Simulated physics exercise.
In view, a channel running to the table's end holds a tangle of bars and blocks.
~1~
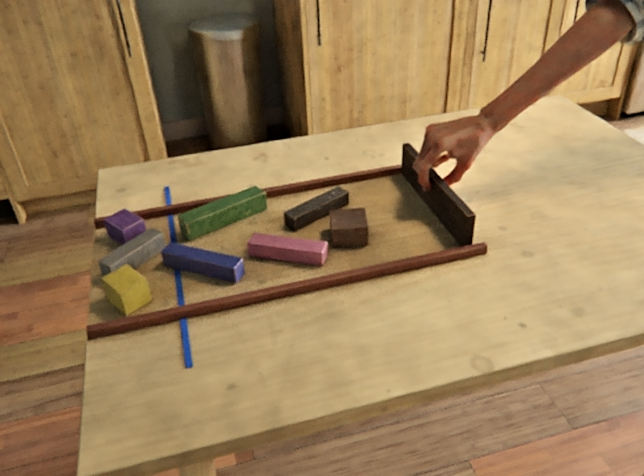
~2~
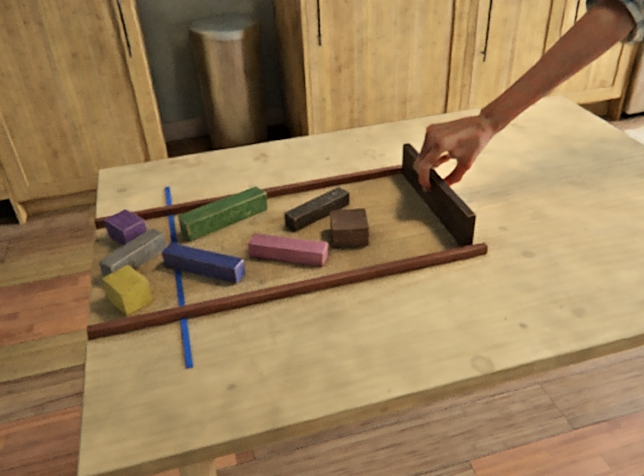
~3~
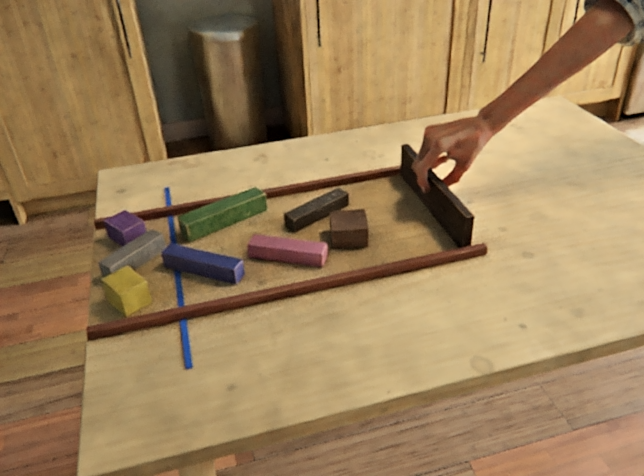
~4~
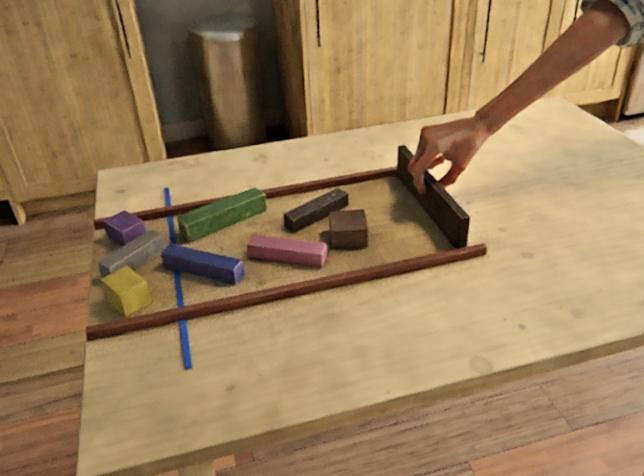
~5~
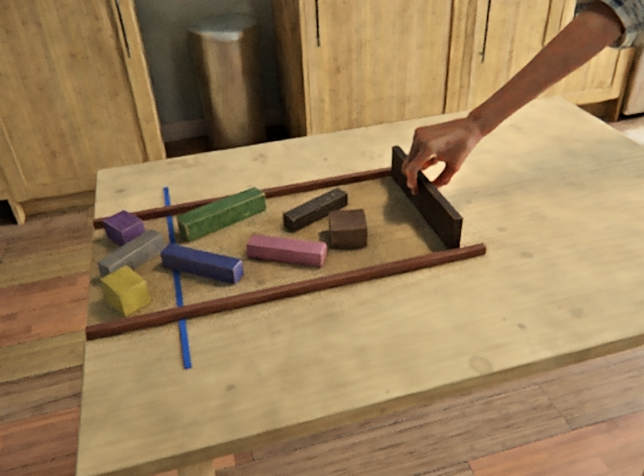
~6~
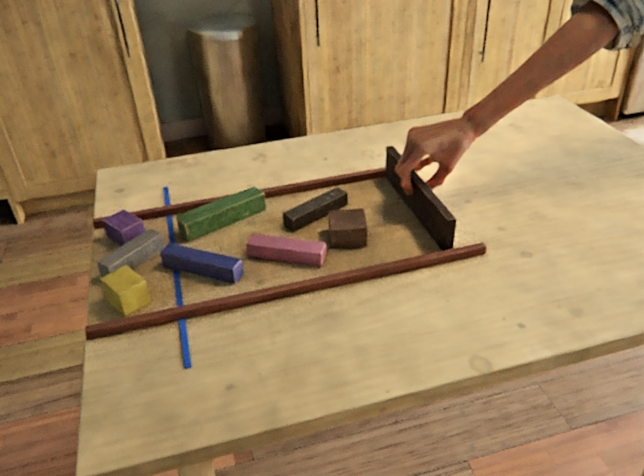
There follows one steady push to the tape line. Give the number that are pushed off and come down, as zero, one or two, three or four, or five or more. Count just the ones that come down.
One to two.
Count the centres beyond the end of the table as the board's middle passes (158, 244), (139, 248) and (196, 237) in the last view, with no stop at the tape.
In order of the places given, that's 2, 4 and 0.
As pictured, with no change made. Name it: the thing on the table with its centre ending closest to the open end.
The yellow block is the one.
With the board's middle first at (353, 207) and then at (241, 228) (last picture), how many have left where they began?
Moved so far: 2, then 6.
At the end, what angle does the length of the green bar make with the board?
Roughly 45° out of line.
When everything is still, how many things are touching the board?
It adds up to 4.
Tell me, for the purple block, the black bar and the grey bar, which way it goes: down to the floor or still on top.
The purple block keeps its place, the black bar keeps its place, and the grey bar is gone.
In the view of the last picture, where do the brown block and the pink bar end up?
Near (155, 262) and (140, 290).
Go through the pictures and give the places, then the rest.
Purple block (126, 228); yellow block (127, 289); grey bar (134, 254); board (434, 192); tape (176, 258), in the first frame.
Yellow block (127, 290); black bar (318, 209), in the second frame.
Grey bar (134, 255); brown block (349, 229), in the third frame.
Purple block (125, 229); blue bar (202, 264), in the fourth frame.
Yellow block (126, 291); board (423, 195), in the fifth frame.
Purple block (125, 228); yellow block (126, 290); grey bar (132, 255); board (417, 195); tape (174, 259), in the sixth frame.
Early on, none off yet; purple block at rest near (125, 228); yellow block at rest near (126, 290); grey bar at rest near (132, 255).
Finally, the number that fall off is one or two; lost, grey bar.
